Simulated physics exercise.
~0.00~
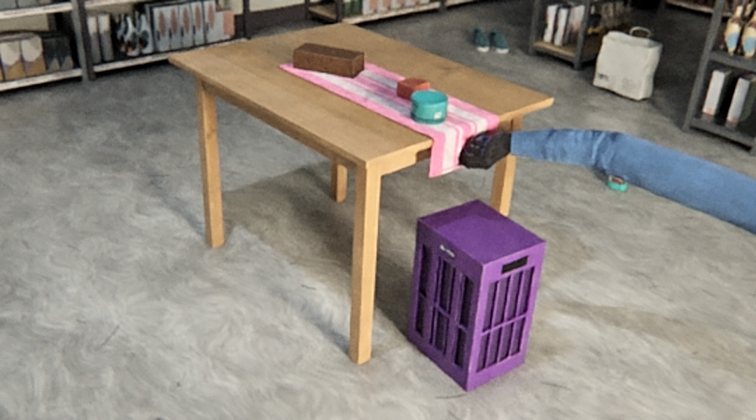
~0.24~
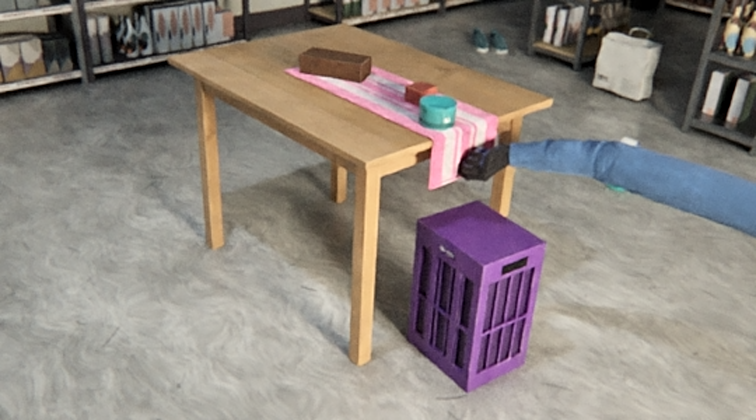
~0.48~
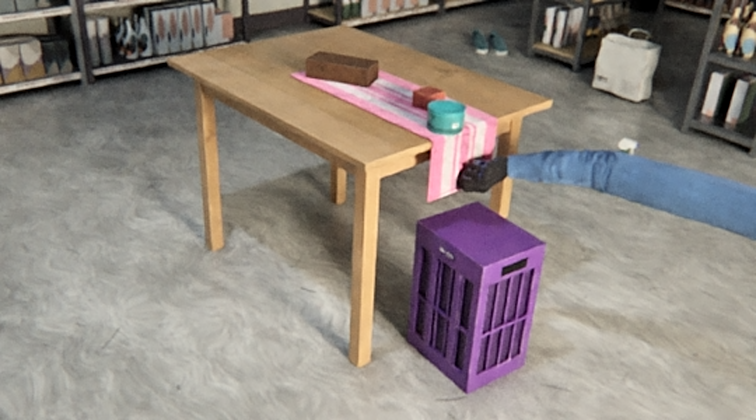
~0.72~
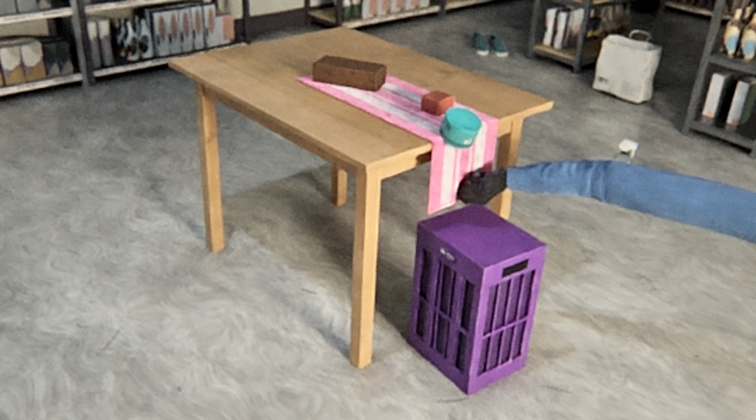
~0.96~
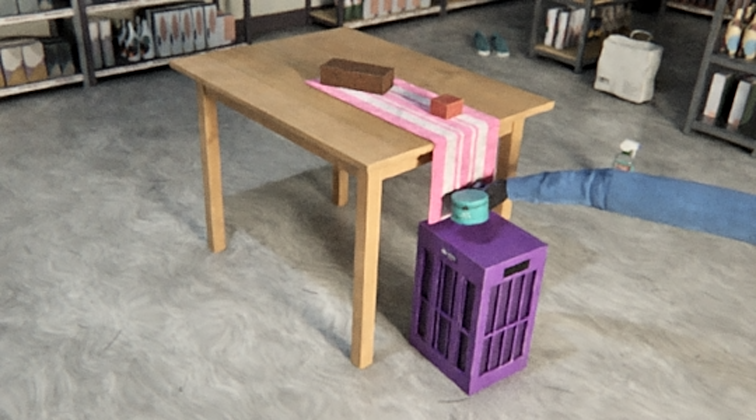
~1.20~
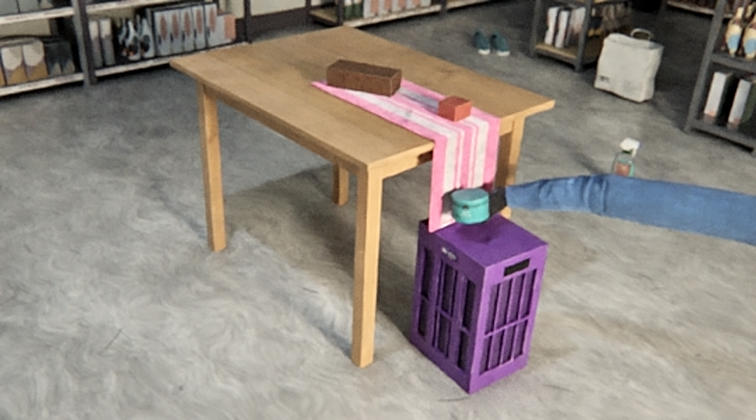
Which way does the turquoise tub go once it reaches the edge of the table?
The turquoise tub moves down, dropping off the table edge onto the top of the purple crate.
